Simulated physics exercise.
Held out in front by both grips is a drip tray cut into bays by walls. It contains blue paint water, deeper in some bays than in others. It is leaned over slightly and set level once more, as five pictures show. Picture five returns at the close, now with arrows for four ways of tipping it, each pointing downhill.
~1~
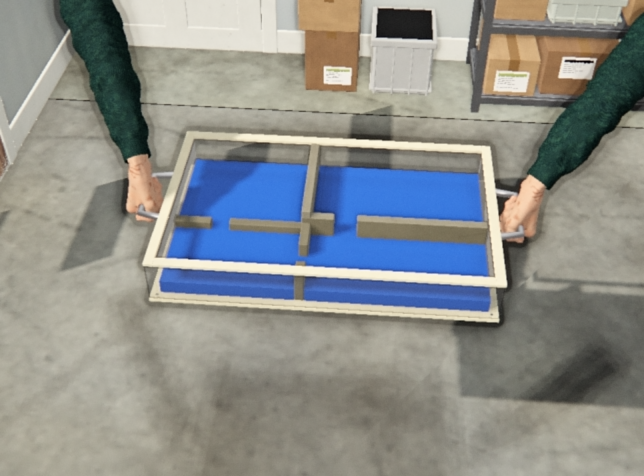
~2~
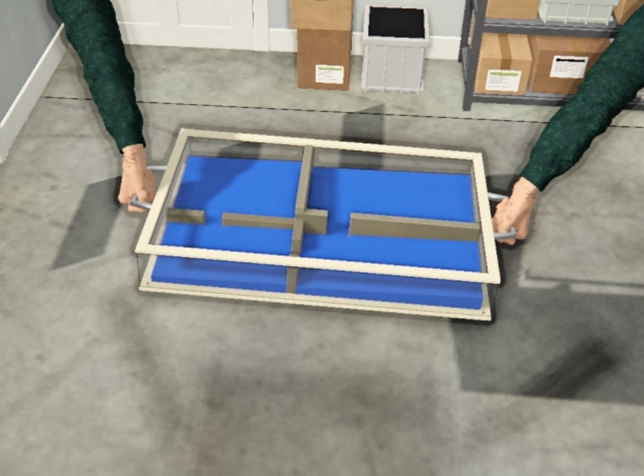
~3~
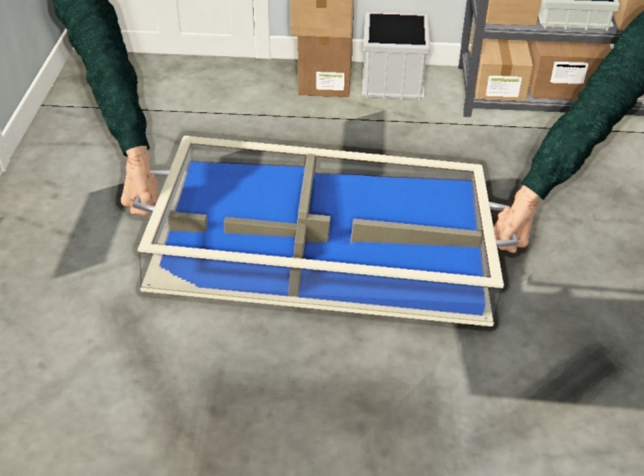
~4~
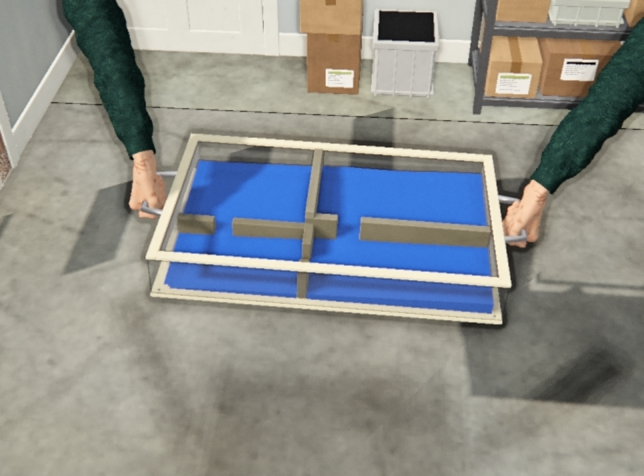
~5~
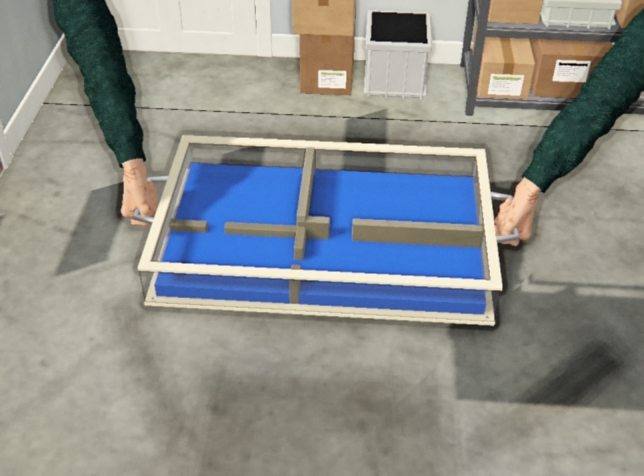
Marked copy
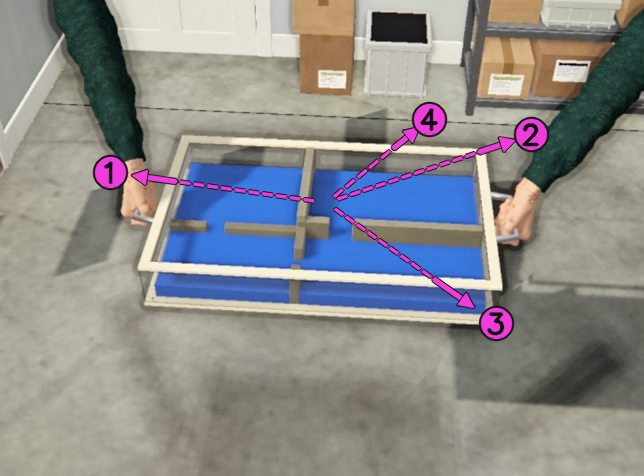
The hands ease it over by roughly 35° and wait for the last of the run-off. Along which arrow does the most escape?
It is 3.
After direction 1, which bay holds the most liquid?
It is the back left one.
On the marked copy, 1 ends at (137, 176); 2 ends at (510, 141); 3 ends at (469, 304); 4 ends at (415, 130).
Choosing 1, about 33 % stays in the tray, the largest part in the back left bay.
Choosing 2, about 26 % stays in the tray, the largest part in the back right bay.
Choosing 3, about 16 % stays in the tray, the largest part in the front right bay.
Choosing 4, about 26 % stays in the tray, the largest part in the back right bay.
